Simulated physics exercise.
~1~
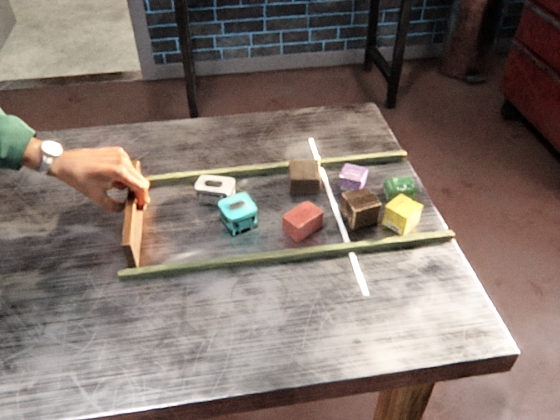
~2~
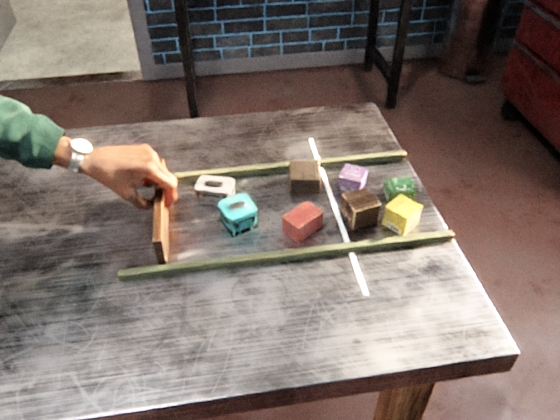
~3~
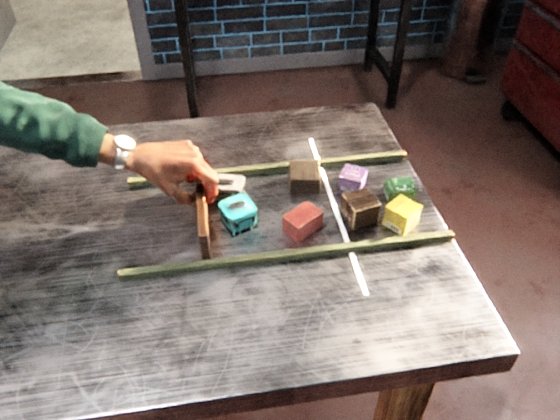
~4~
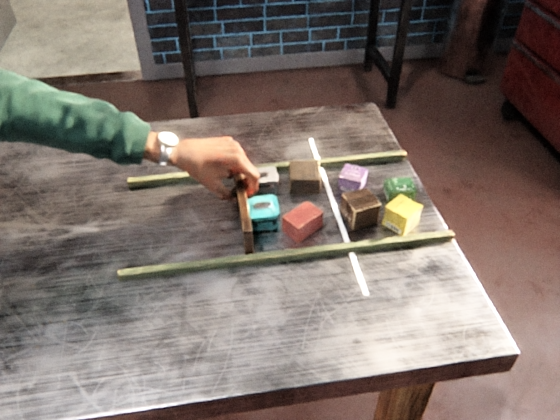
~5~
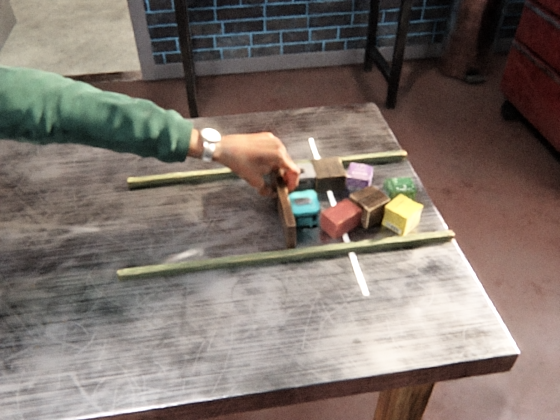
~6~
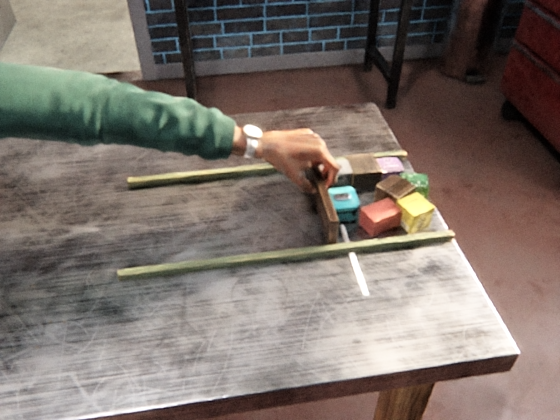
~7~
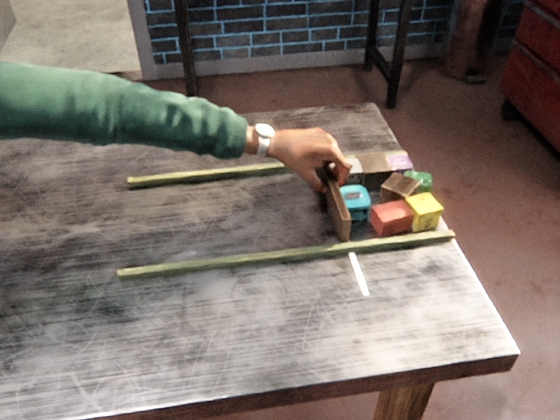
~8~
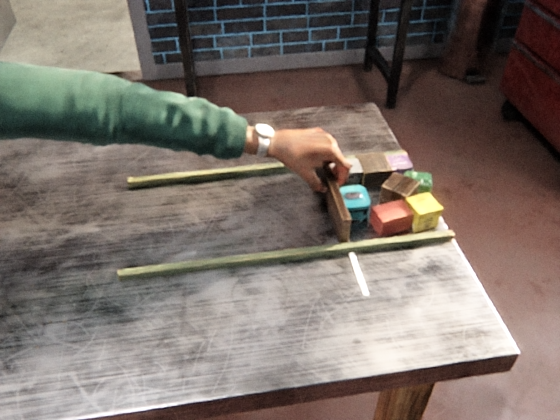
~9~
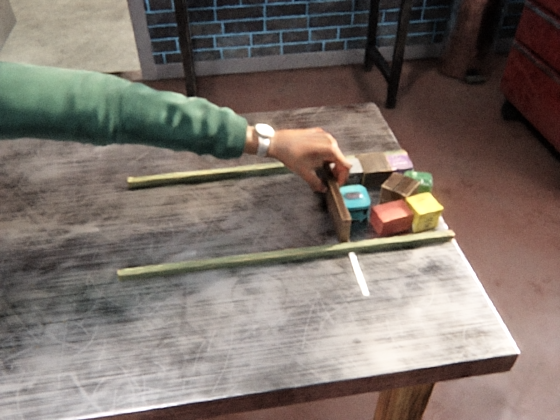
A wooden board, held upright by a hand in a green sleeve, slides right between two thin rails on a scratched table. It first meets a pale case, then a turquoise one, and pushes both ahead of it. Farther along, the red and dark blocks begin moving too, and the cluster presses into the purple, green and yellow boxes past the white tape. A brown box tips against its neighbours as they bunch together. The board stops around the tape, and everything rests crowded near the table's right edge, with nothing fallen off.
